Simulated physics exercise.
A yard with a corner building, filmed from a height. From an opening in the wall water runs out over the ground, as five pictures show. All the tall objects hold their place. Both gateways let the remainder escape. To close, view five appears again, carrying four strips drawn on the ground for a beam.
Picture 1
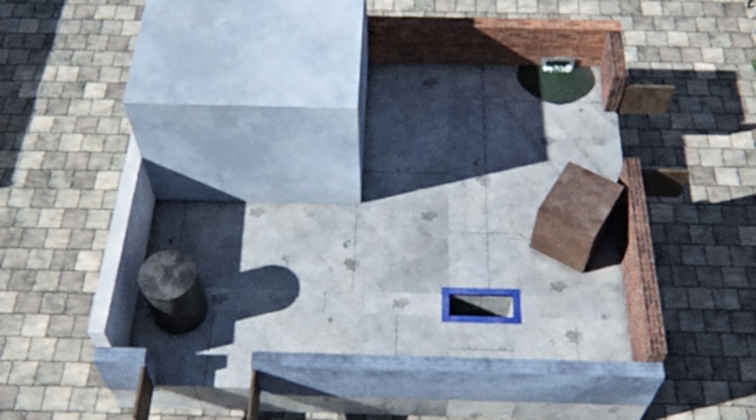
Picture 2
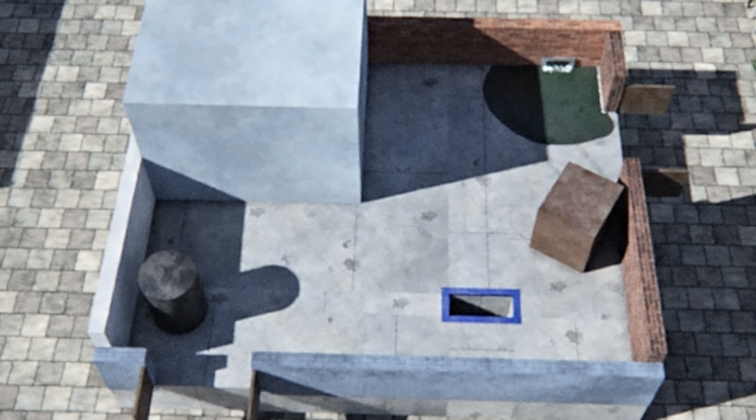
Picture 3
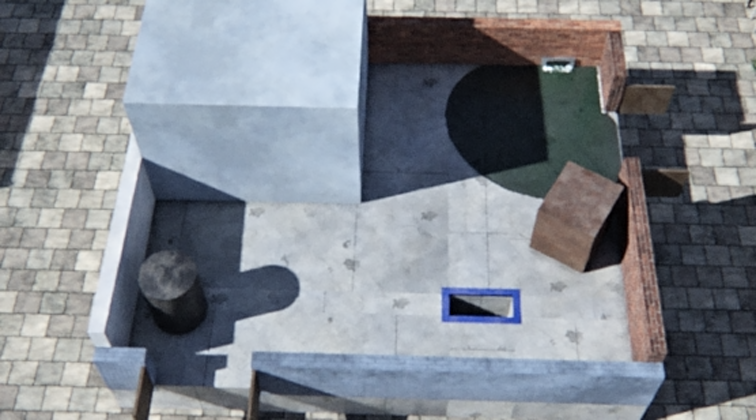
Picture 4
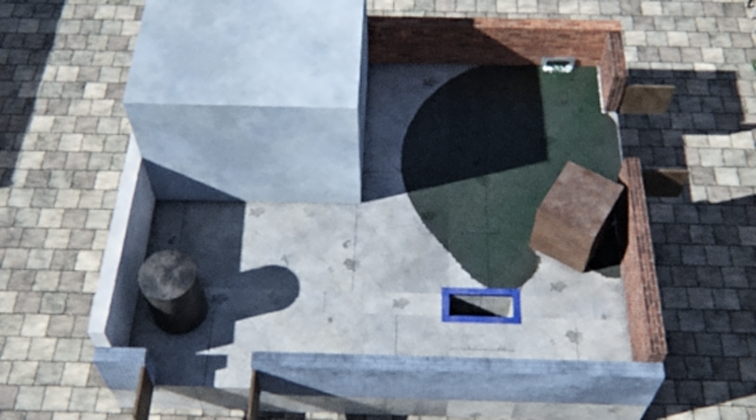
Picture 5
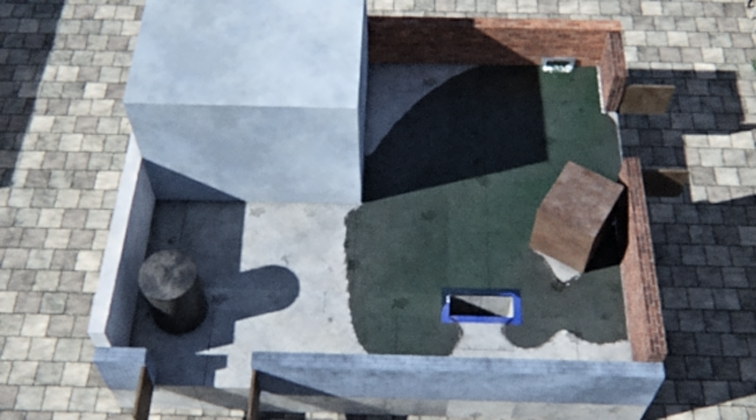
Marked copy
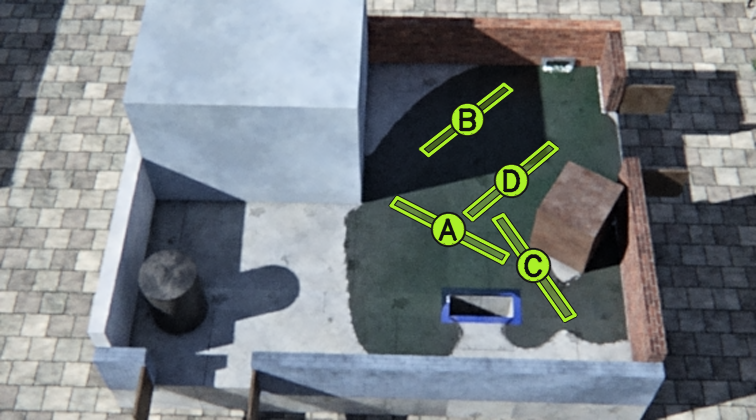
The footage shows dark green water spreading from an outlet in the upper right corner of a walled yard, passing a brown box and moving left and downward across the paving until it surrounds much of a blue-edged drain pit and enters it.
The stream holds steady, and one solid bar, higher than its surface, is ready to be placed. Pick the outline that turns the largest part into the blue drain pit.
Choose B.
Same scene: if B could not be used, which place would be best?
Place D.
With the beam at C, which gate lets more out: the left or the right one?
The left one.
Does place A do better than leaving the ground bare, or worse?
It is worse.
In lime, A from (394, 201) to (505, 258); B from (424, 152) to (507, 87); C from (498, 217) to (569, 317); D from (468, 216) to (552, 145).
For place A, about 19 % of the stream goes into the blue drain pit, about 79 % out by the gates.
For place B, about 35 % of the stream goes into the blue drain pit, about 65 % out by the gates.
For place C, about 17 % of the stream goes into the blue drain pit, about 82 % out by the gates.
For place D, about 24 % of the stream goes into the blue drain pit, about 75 % out by the gates.
